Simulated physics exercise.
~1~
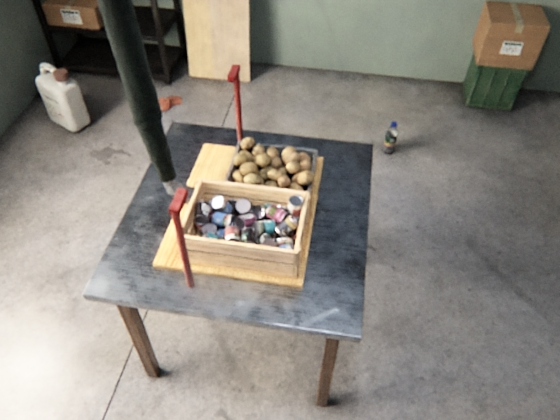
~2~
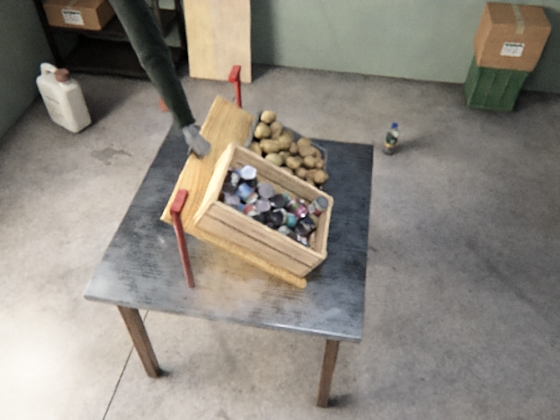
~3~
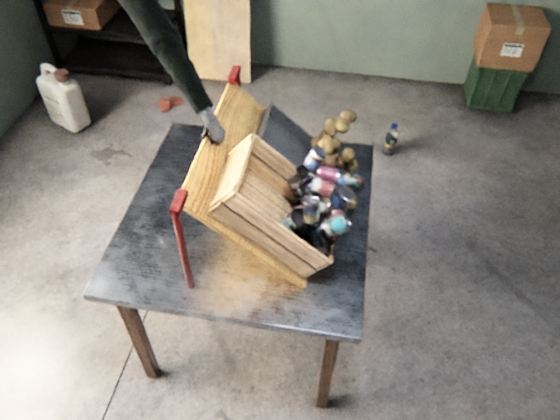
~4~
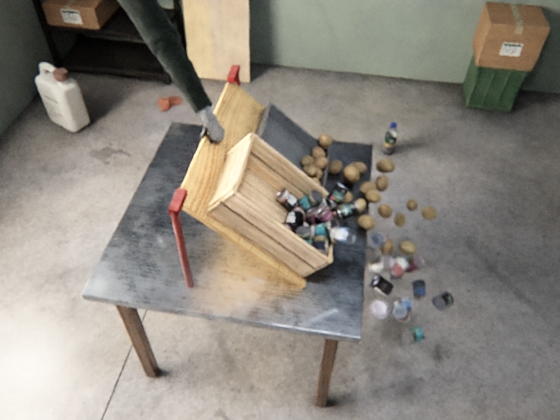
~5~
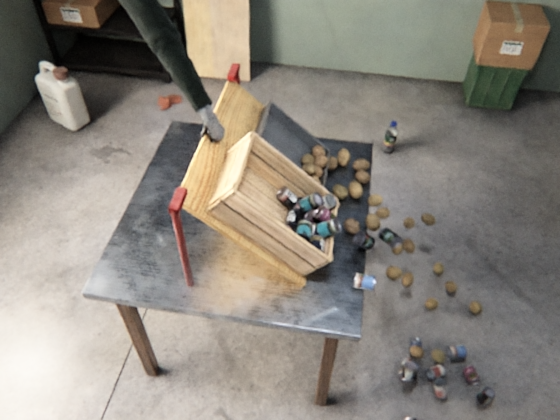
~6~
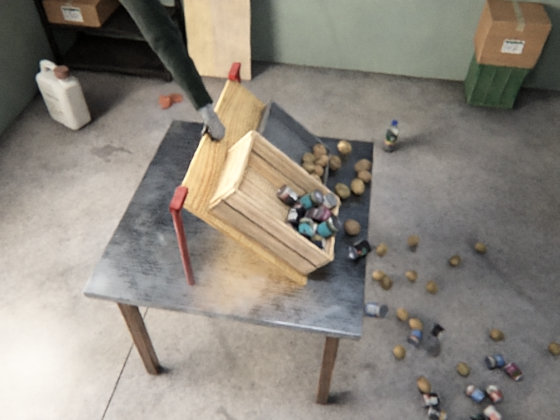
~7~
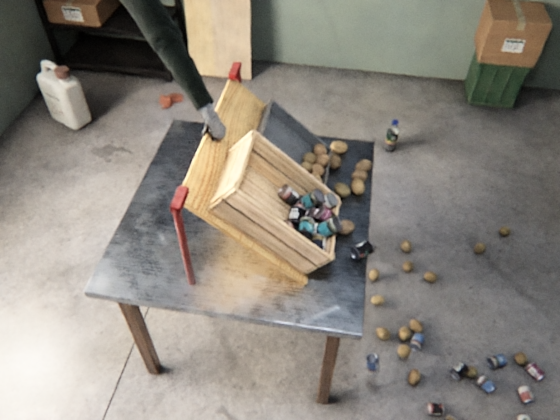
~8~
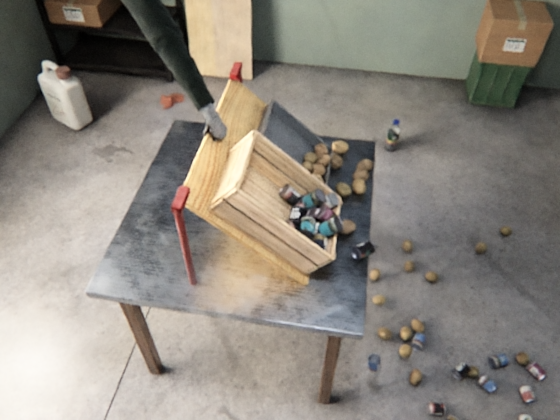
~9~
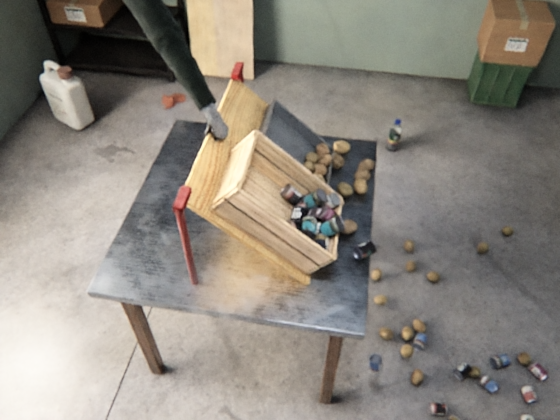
A gloved hand tilting a board with two baskets against red stops, spilling potatoes and small tins, some staying inside.
